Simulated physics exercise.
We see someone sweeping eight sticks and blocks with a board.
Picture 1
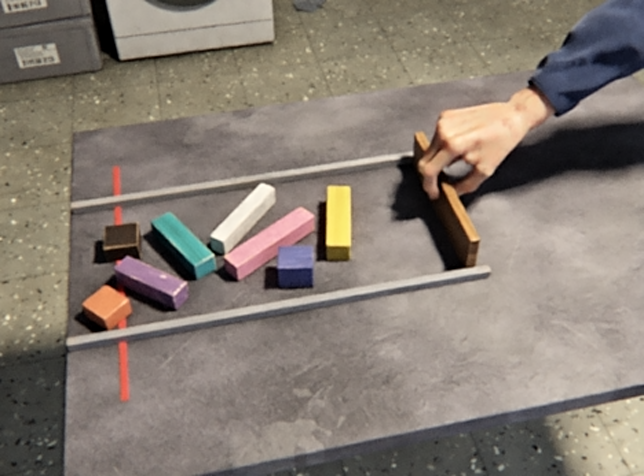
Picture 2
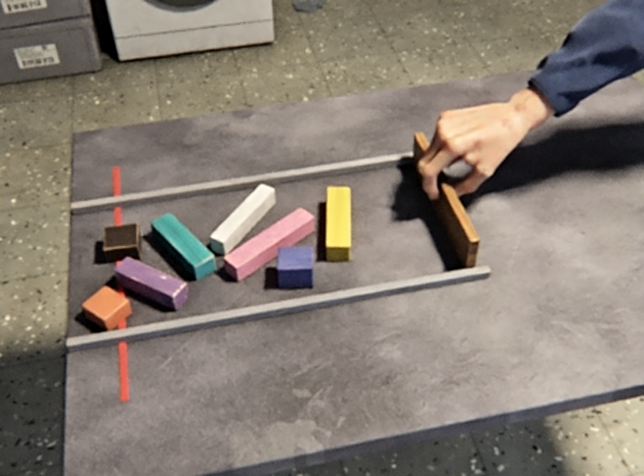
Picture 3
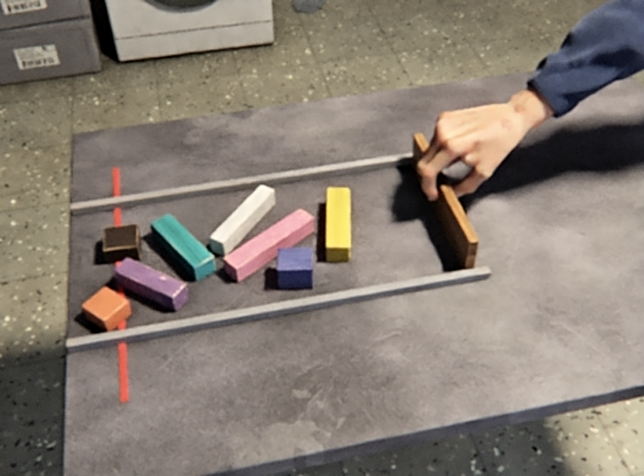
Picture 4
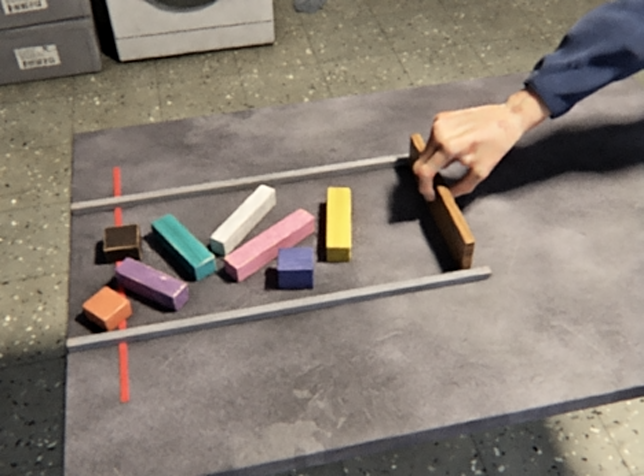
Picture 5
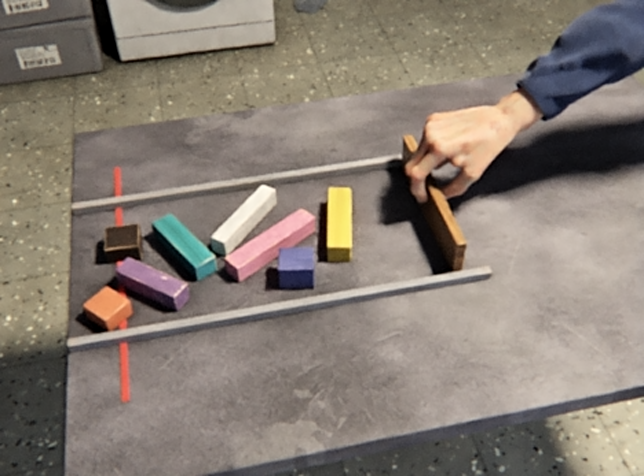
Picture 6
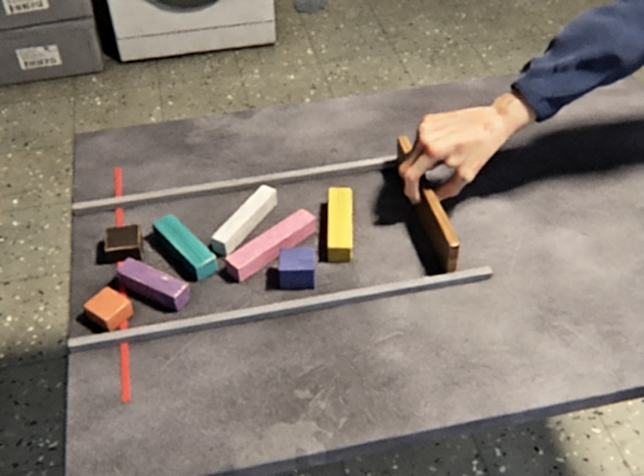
Hand holding a wooden board upright, then sliding it slightly left between two rails, with eight coloured sticks and blocks lying still.
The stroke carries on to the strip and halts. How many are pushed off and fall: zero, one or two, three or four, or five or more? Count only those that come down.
In the end the number that fall off is three or four.
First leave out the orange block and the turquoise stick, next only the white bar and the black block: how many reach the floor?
The counts: 2 and 3.
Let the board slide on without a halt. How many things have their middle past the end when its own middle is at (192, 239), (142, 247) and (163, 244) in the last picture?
It would be 0, 4 and 2.
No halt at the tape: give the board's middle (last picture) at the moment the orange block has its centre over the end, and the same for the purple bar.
For the orange block at (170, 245), for the purple bar at (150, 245).
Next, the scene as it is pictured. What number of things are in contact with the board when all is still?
It touches 3.
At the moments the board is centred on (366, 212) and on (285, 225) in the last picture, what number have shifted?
0 and 4.
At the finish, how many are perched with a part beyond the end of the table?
It comes to 2.
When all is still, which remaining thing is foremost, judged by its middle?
It is the pink bar.
Soon after, none off yet; orange block at rest near (109, 309); black block at rest near (125, 244); purple bar at rest near (153, 284).
Then, none off yet; orange block moved about its own width near (67, 324); black block tipped well over near (54, 269); purple bar moved about its own width near (87, 303).
At rest, the number that fall off is three or four; fallen, turquoise stick, purple bar, black block and orange block.
